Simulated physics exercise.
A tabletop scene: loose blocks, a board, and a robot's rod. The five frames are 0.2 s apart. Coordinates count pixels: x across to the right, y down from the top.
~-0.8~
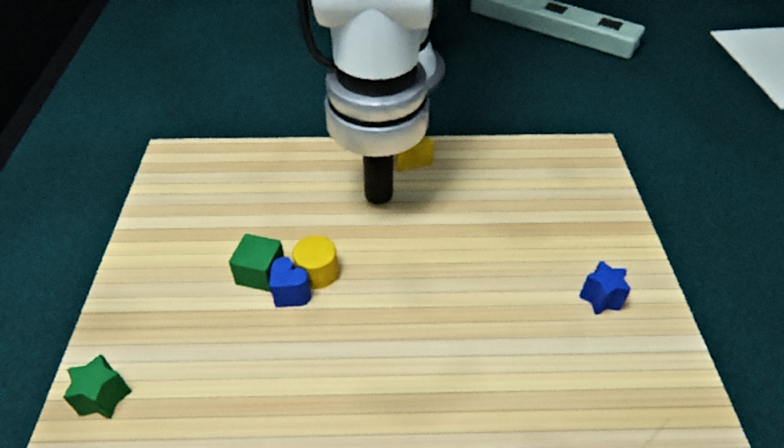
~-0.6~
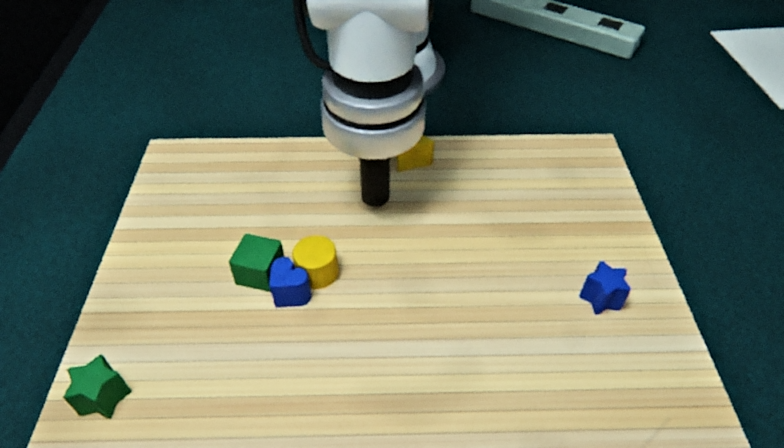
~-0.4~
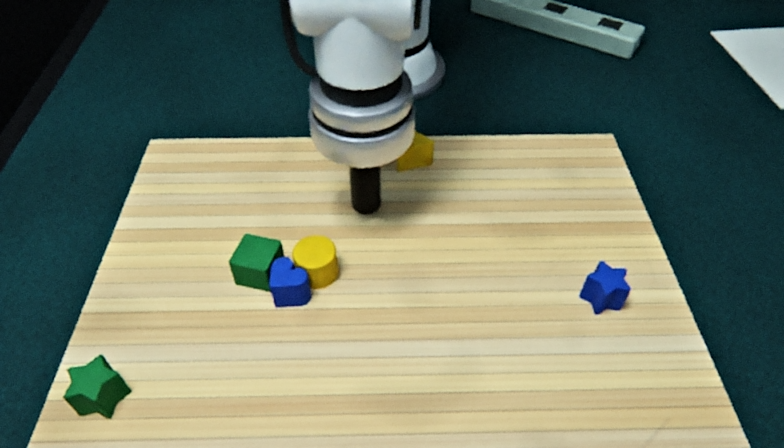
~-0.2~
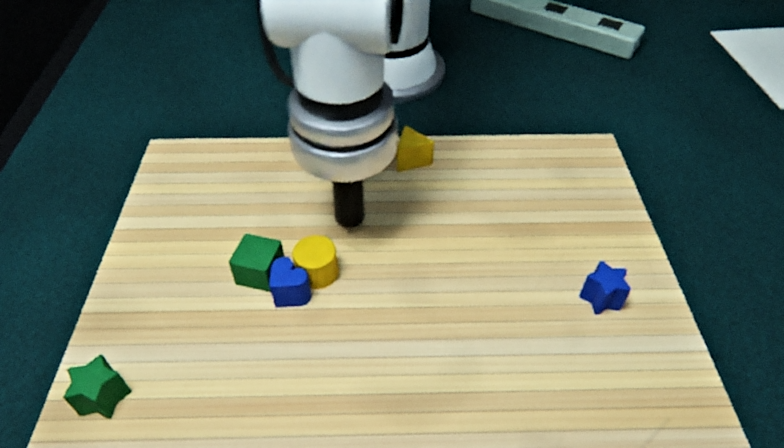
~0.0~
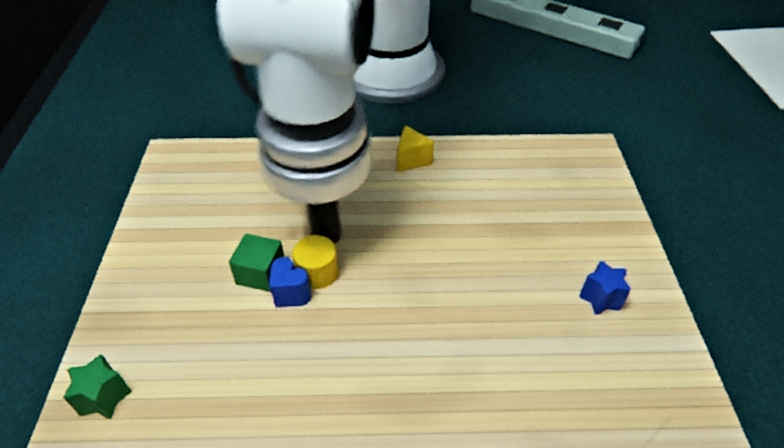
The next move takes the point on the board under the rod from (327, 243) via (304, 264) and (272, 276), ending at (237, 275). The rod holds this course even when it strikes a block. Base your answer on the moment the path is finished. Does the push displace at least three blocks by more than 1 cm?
Going by the path, yes.
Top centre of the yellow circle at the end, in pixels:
That would be at about pixel (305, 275).
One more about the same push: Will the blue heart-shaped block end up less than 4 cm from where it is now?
Short answer: Yes.
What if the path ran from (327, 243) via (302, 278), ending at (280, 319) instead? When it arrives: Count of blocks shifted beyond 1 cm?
Two will move.
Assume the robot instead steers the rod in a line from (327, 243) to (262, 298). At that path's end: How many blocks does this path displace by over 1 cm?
Three or more move.
On the path given first. One third of the way, rod (302, 257); blue heart-shaped block (274, 288), turned 15° clockwise; yellow circle (307, 271).
Two thirds of the way, rod (270, 269); green square (226, 258); blue heart-shaped block (271, 291), turned 15° clockwise; yellow circle (305, 275).
At the end, rod (235, 267); green square (192, 263), turned 30° anticlockwise; blue heart-shaped block (271, 291), turned 15° clockwise; yellow circle (305, 275).
